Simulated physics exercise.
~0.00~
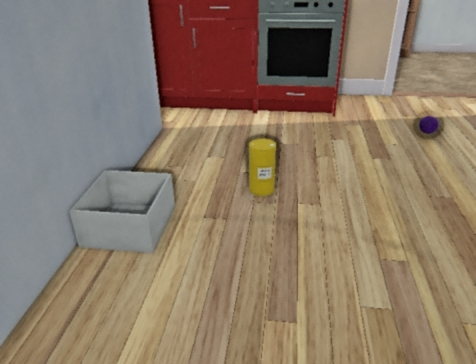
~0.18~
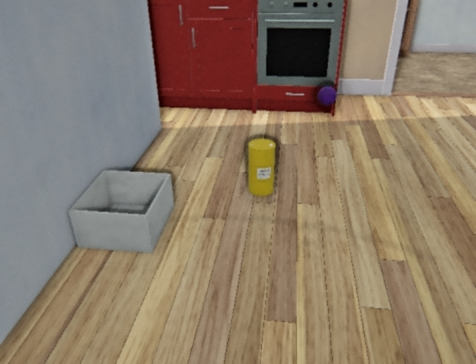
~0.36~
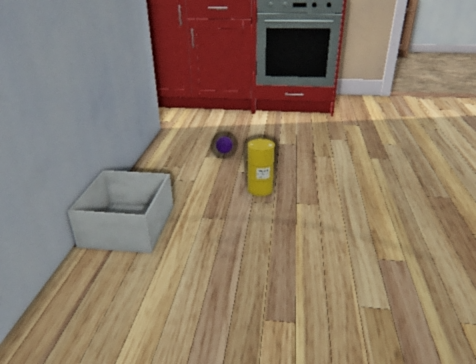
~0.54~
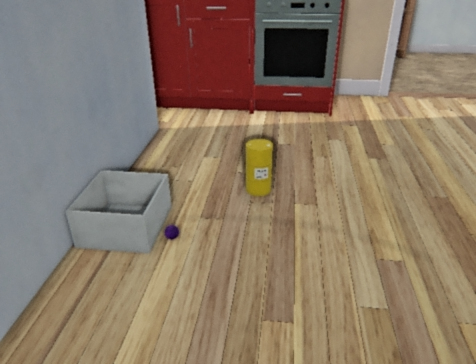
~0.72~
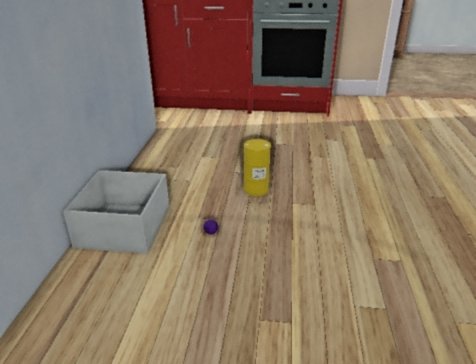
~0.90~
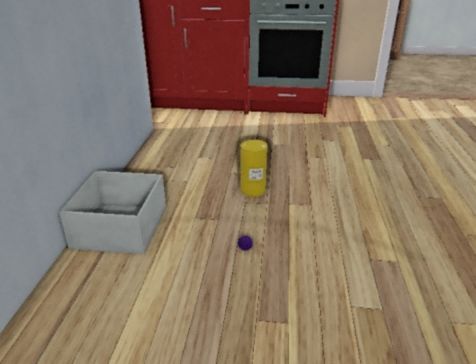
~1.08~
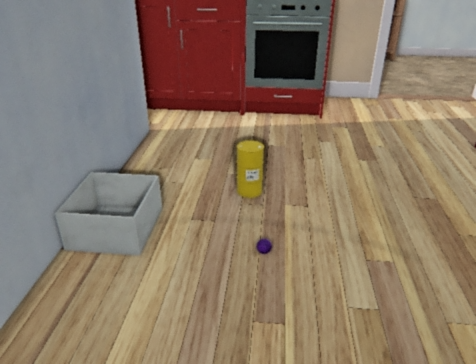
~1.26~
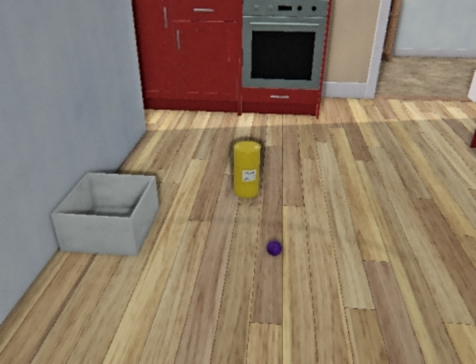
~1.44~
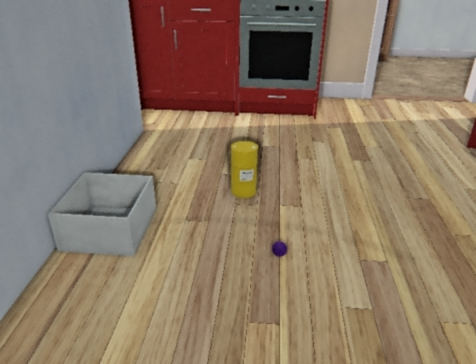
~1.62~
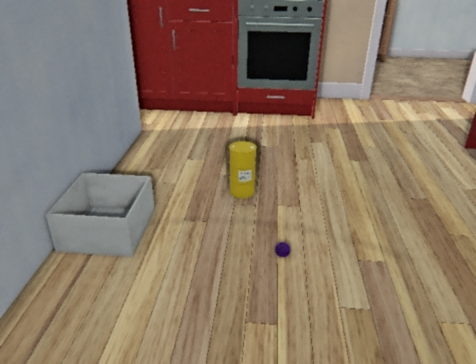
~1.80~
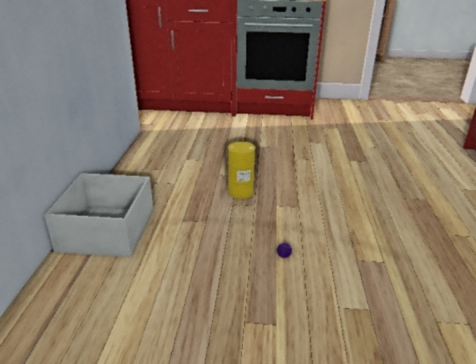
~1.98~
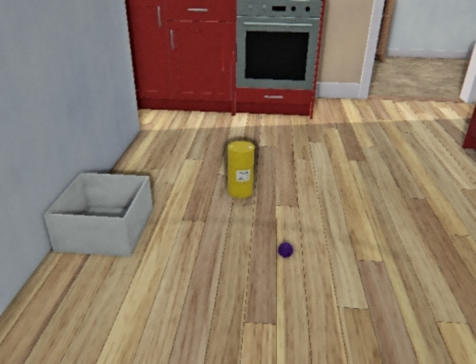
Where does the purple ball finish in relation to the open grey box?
The ball ends up outside the box, resting on the wooden floor to its right, in front of and slightly right of the yellow canister.
An open grey box staying empty as a purple ball flies left, turns back beside it and settles right of a yellow canister.
